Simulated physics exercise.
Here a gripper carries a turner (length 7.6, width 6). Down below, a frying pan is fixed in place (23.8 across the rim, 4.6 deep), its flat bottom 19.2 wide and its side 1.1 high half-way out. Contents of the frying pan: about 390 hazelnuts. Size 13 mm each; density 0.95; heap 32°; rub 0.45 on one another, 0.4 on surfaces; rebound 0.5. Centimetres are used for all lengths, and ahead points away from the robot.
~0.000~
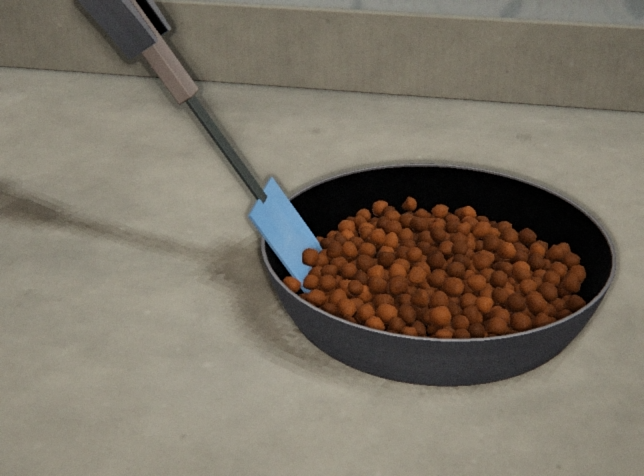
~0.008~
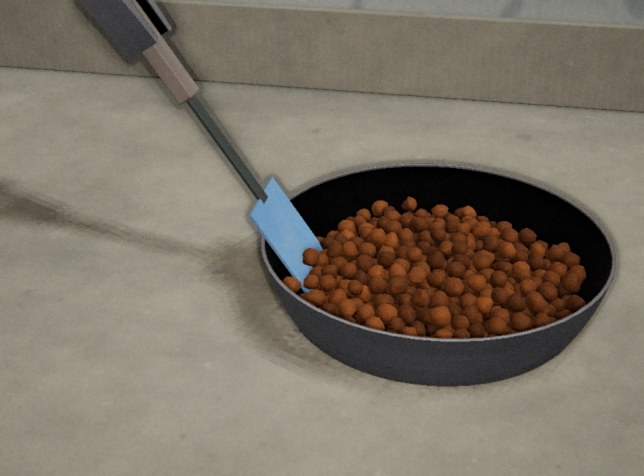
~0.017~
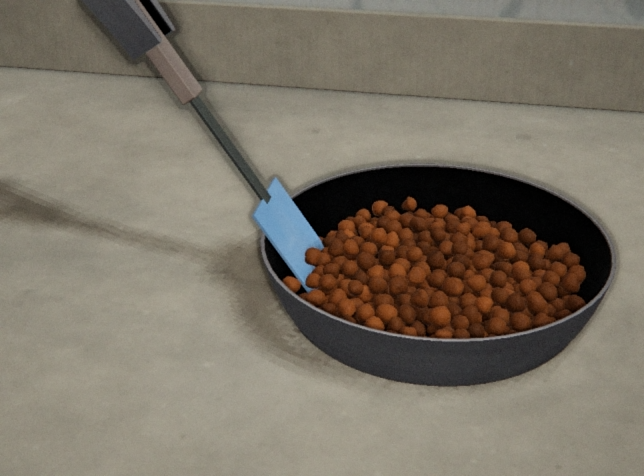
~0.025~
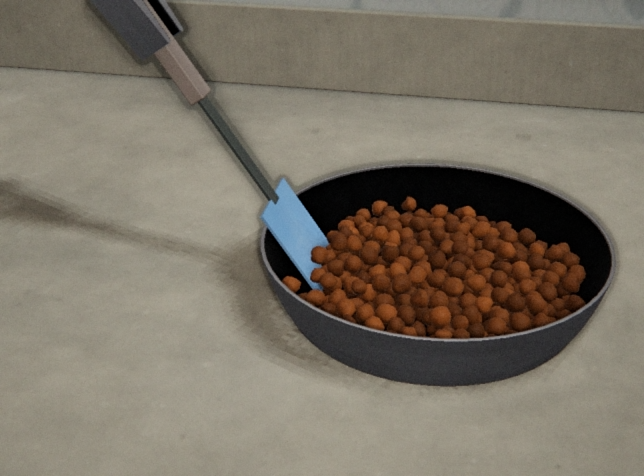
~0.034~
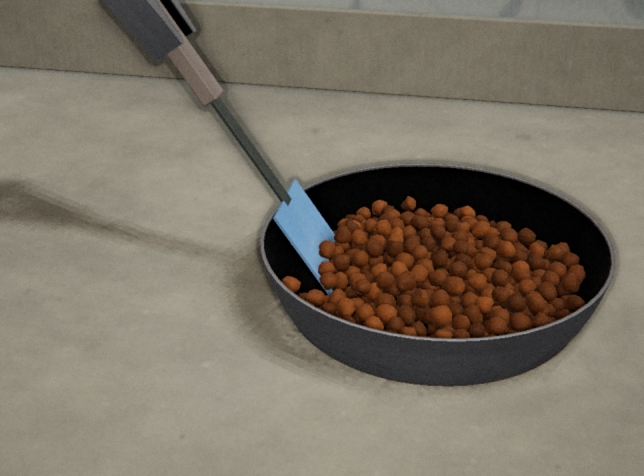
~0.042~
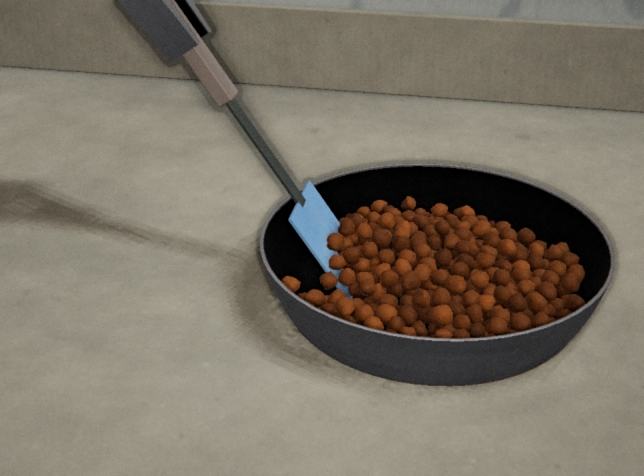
A dark frying pan heaped with reddish-brown hazelnuts sits on a mottled grey-beige surface, seen from above at an angle, with a raised ledge behind it. At the left, a dark gripper reaches in from the top holding a slanted turner, its light blue blade inside the rim. The turner barely moves at first, then slides slowly right, nudging the nearest nuts, while pan and camera stay still.
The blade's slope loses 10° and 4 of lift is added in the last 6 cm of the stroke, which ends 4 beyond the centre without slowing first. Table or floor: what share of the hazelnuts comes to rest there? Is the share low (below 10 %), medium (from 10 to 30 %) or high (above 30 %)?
The share is medium, from 10 to 30 %.
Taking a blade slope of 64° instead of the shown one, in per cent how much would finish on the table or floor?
It would then be close to 20 %.
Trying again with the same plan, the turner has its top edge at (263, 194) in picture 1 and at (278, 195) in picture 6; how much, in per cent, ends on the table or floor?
Around 0 per cent finishes on the table or floor.
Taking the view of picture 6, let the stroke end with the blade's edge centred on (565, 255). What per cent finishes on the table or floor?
Close to 25 per cent finishes on the table or floor.
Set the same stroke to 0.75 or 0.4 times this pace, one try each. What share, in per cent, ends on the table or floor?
15 and 0 %.
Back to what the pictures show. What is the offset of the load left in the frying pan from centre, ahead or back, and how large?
Ahead, by around 2.5 cm.
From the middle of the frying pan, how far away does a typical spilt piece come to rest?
The answer is around 56 cm.
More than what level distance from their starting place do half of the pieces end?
Some 1 cm.
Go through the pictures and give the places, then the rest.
In the first frame, the turner top edge at (260, 196), sloping 56°; upper third of the load around (439, 270), from x 290 to 580, top at y 205; 387 in the frying pan.
In the second frame, the turner top edge at (261, 196), sloping 56°; upper third of the load around (439, 270), from x 290 to 575, top at y 205.
In the third frame, the turner top edge at (264, 196), sloping 56°; upper third of the load around (439, 269), from x 290 to 575, top at y 205.
In the fourth frame, the turner top edge at (272, 197), sloping 56°; upper third of the load around (437, 264), from x 290 to 575, top at y 205.
In the fifth frame, the turner top edge at (285, 198), sloping 56°; upper third of the load around (427, 261), from x 290 to 575, top at y 205.
In the sixth frame, the turner top edge at (299, 199), sloping 56°; upper third of the load around (422, 260), from x 290 to 575, top at y 205; 387 in the frying pan.
After 0.06 s, sloping 56°, highest piece 6 above the table; 387 in the frying pan.
After 0.08 s, sloping 53°, highest piece 8 above the table; 387 in the frying pan.
After 0.29 s, sloping 46°, highest piece 7 above the table; 333 in the frying pan, 42 on the table or floor, 12 on the blade or in flight.
After 1.34 s, sloping 46°, highest piece 4 above the table; 333 in the frying pan, 54 on the table or floor.
In the end, 333 in the frying pan, 54 on the table or floor. That is 14 % on the table or floor.
